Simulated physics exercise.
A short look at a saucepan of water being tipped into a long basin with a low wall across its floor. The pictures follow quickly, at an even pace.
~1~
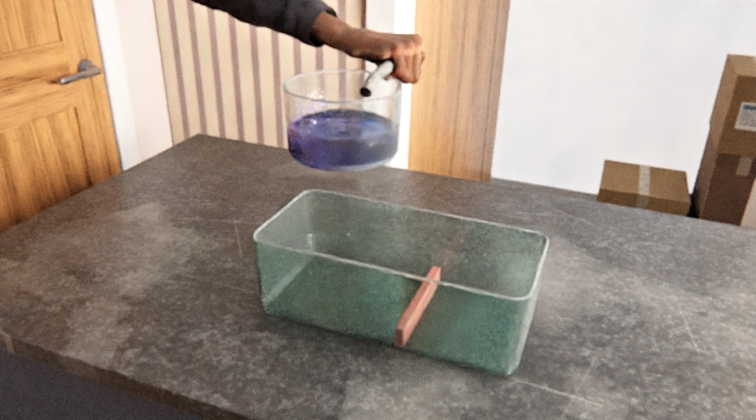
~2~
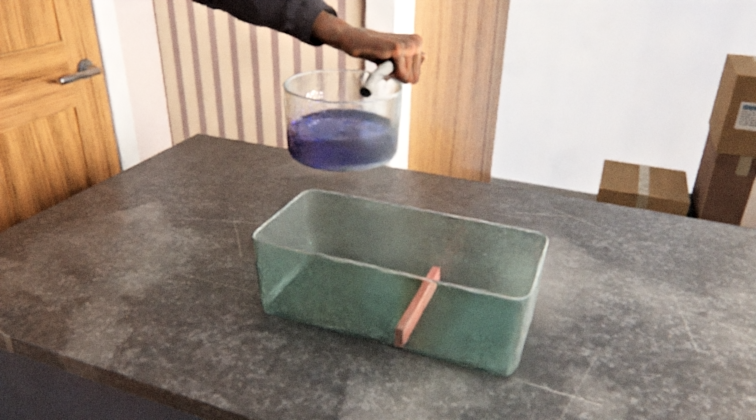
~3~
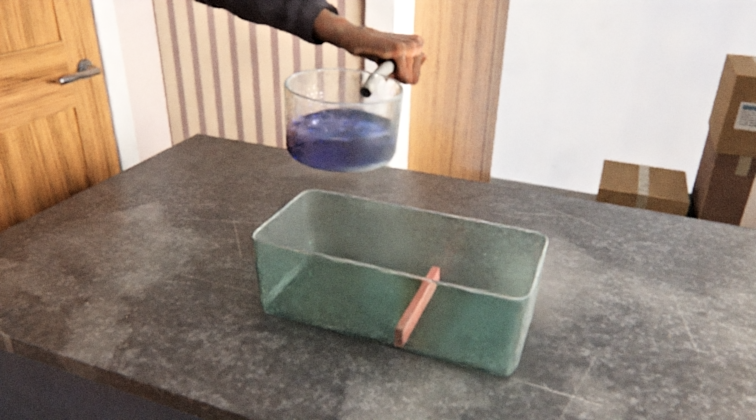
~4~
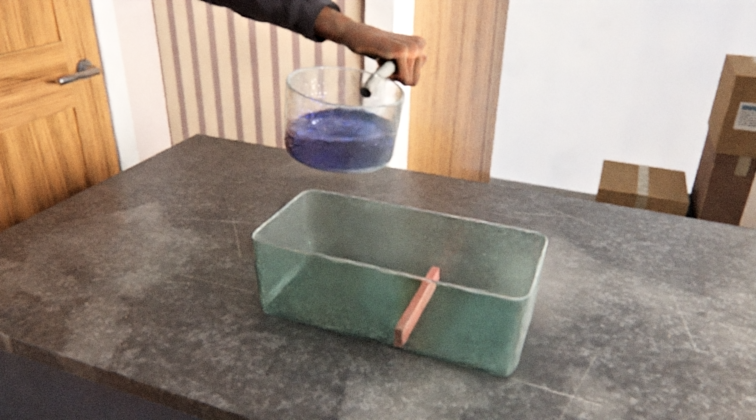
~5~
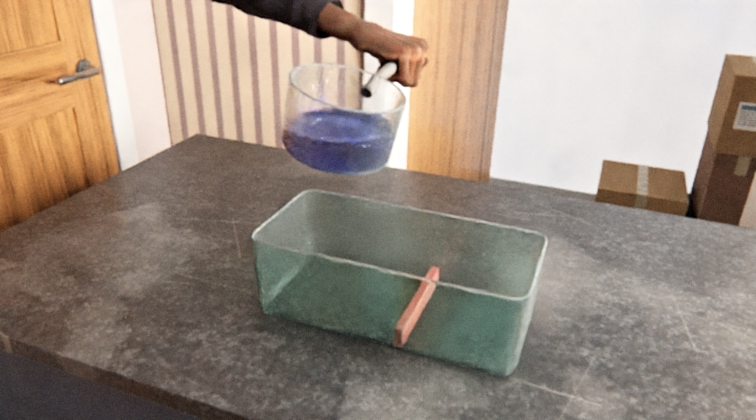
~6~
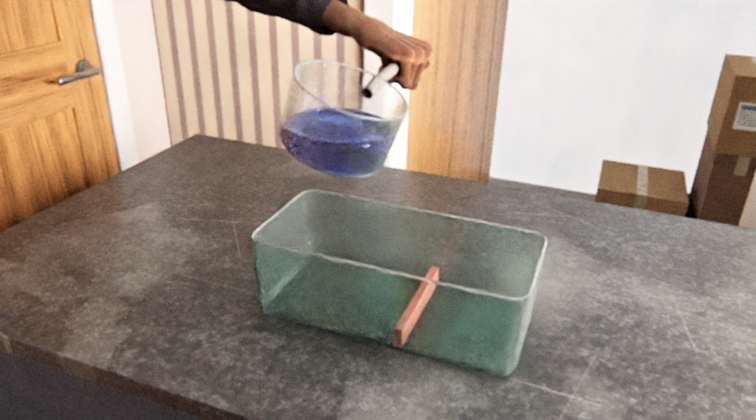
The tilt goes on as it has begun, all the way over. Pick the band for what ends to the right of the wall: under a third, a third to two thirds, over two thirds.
In the end from a third to two thirds is right of the wall.
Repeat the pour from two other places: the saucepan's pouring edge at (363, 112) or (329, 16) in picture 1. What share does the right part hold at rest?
About 10 and 20 per cent.
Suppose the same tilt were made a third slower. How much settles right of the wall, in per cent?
Close to 60 per cent.
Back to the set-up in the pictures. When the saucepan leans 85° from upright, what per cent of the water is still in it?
It comes to 60 per cent or so.
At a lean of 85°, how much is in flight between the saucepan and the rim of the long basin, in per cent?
Some 35 per cent.
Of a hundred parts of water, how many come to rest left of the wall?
Close to 55 per cent.
A moment on, the saucepan is tipped on its side and 62 per cent is still to pour, 2 is left of the wall and 1 right of it.
Next, the saucepan is tipped right over and 11 per cent is still to pour, 28 is left of the wall and 45 right of it.
Then the saucepan is tipped right over and 0 per cent is still to pour, 52 is left of the wall and 45 right of it.
Later the saucepan is tipped right over and 0 per cent is still to pour, 53 is left of the wall and 46 right of it.
At rest 53 per cent lies left of the wall, 46 right of it and 1 outside.
